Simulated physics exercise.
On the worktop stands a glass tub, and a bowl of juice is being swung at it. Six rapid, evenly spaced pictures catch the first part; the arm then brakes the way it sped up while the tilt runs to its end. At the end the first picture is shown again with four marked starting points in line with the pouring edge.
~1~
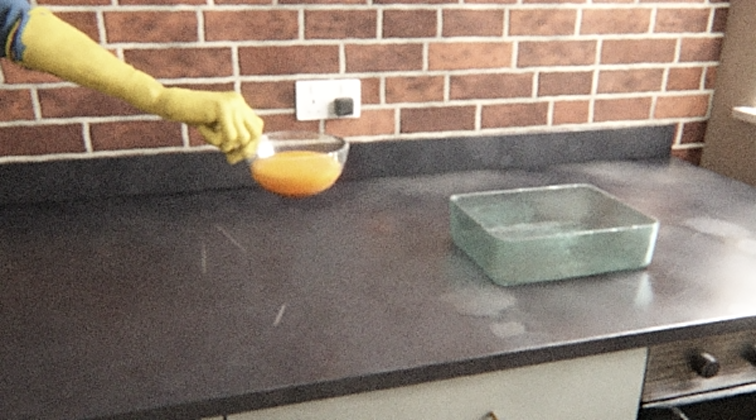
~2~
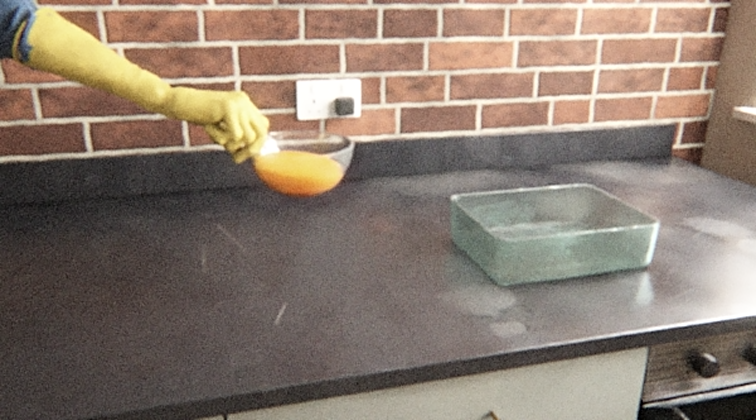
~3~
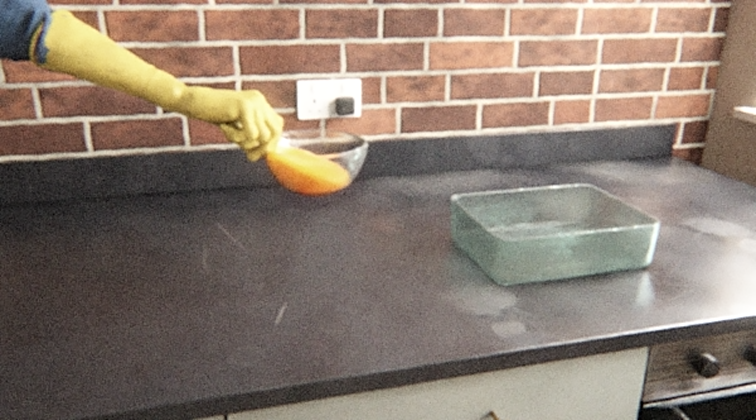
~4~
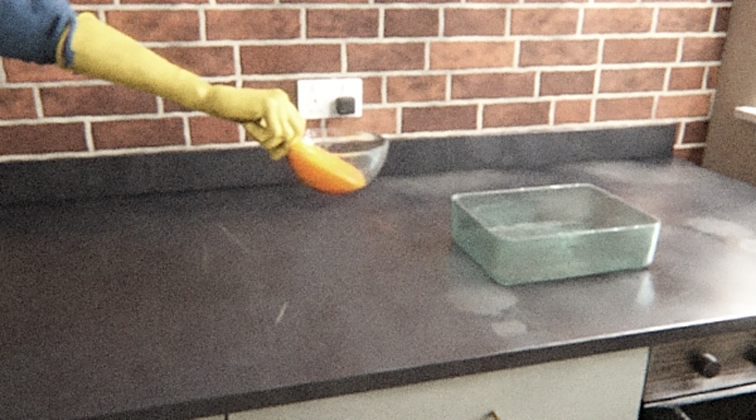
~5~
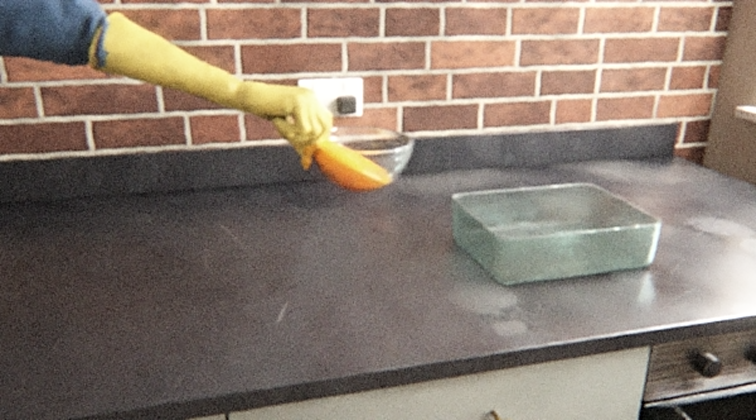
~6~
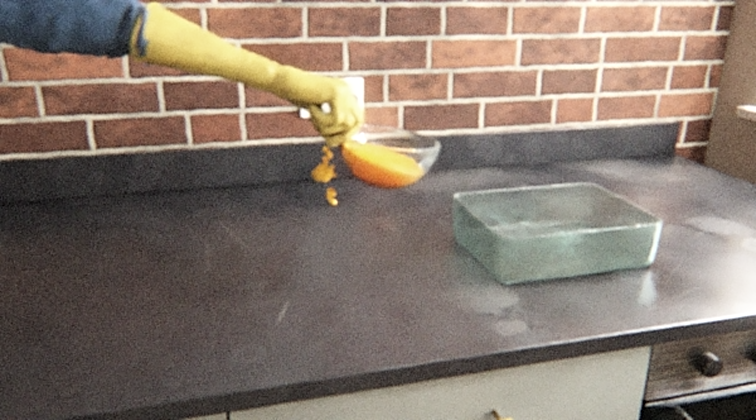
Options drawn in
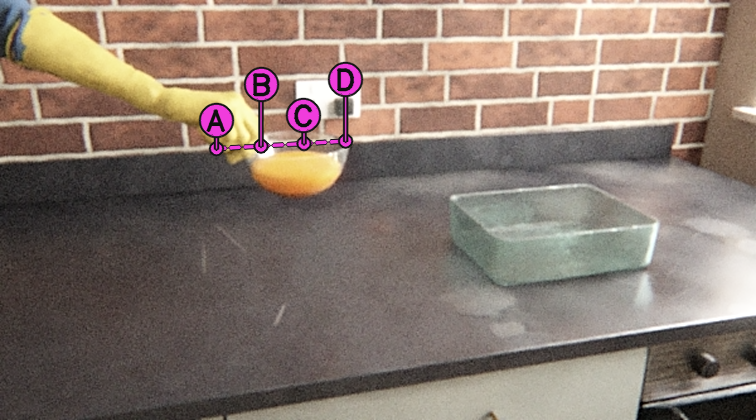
A hand in a yellow rubber glove, its arm in a blue sleeve, holds a clear bowl of orange juice at the left above a dark kitchen worktop, seen from the front and slightly above by a still camera. A greenish glass tub stands at the right, before a red brick wall with a white socket. The arm swings the bowl rightward, the juice slants inside, and some slops over the rim on the glove side.
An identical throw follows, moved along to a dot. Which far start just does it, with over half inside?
Go for C.
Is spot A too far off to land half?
Yes.
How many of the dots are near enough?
Two.
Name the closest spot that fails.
It is B.
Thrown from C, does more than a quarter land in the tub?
Yes, clearly.
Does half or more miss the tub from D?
No.
In magenta, A at (216, 148); B at (261, 146); C at (303, 143); D at (345, 141).
For spot A, about 1 % lands in the tub, 98 % falls short.
For spot B, about 32 % lands in the tub, 64 % falls short and 4 % goes beside or beyond.
For spot C, about 67 % lands in the tub, 27 % falls short and 6 % goes beside or beyond.
For spot D, about 81 % lands in the tub, 9 % falls short and 10 % goes beside or beyond.
